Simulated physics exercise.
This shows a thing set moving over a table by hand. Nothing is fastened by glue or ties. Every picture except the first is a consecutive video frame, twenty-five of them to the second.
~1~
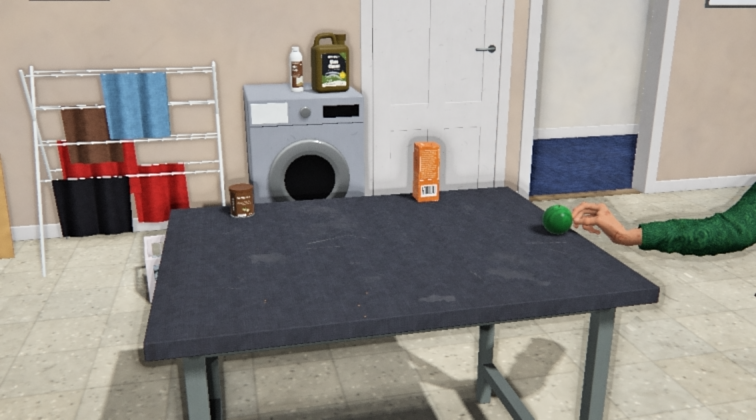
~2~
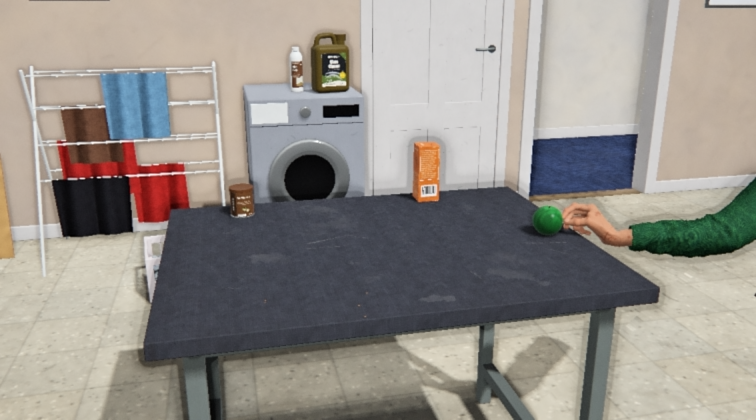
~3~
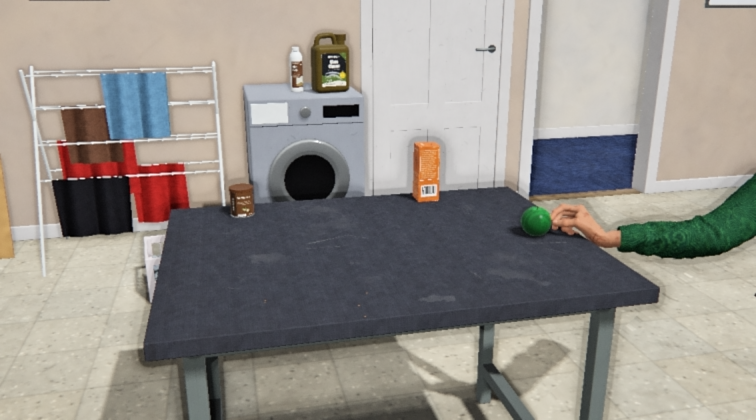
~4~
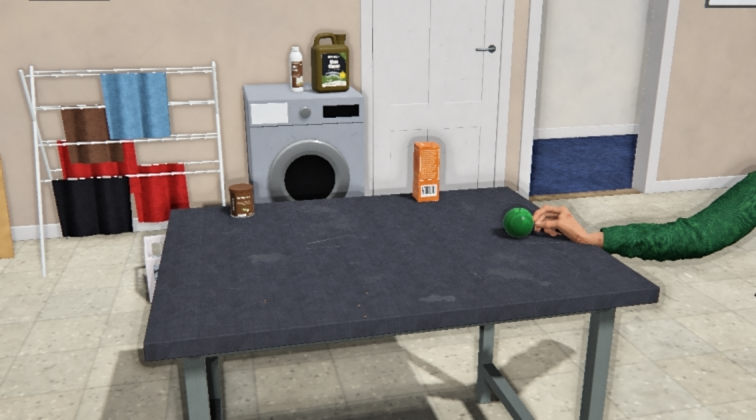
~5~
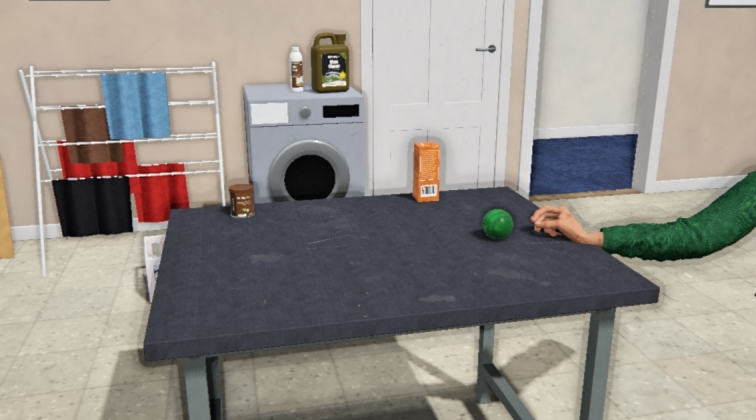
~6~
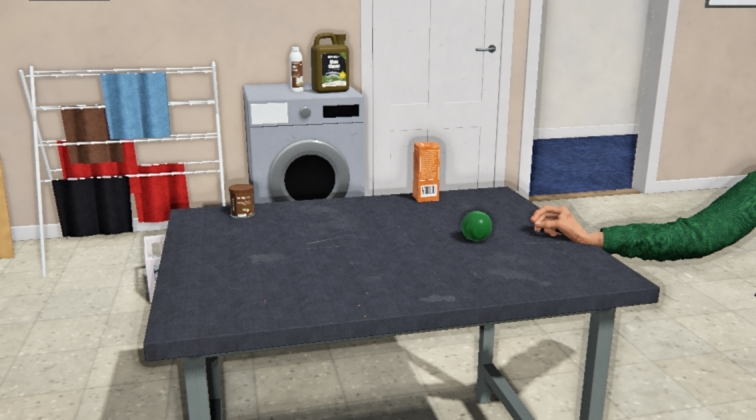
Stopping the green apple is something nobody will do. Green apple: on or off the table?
It exits the tabletop.
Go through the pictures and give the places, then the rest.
The first frame shows under the hand; green apple (558, 219).
The second frame shows under the hand; green apple (548, 220).
The third frame shows under the hand; green apple (536, 221).
The fourth frame shows green apple (518, 223).
The fifth frame shows green apple (498, 224) shifted about its own width.
The sixth frame shows green apple (477, 226) shifted about its own width.
Then, 0.20 s on from there, green apple shifted well along near (371, 235).
Then, 0.50 s on from there, green apple shifted well along near (210, 248).
Then, 0.70 s on from there, green apple now off the table.
Then, 1.00 s on from there, things are still on the move.
In the end, off the table, green apple.
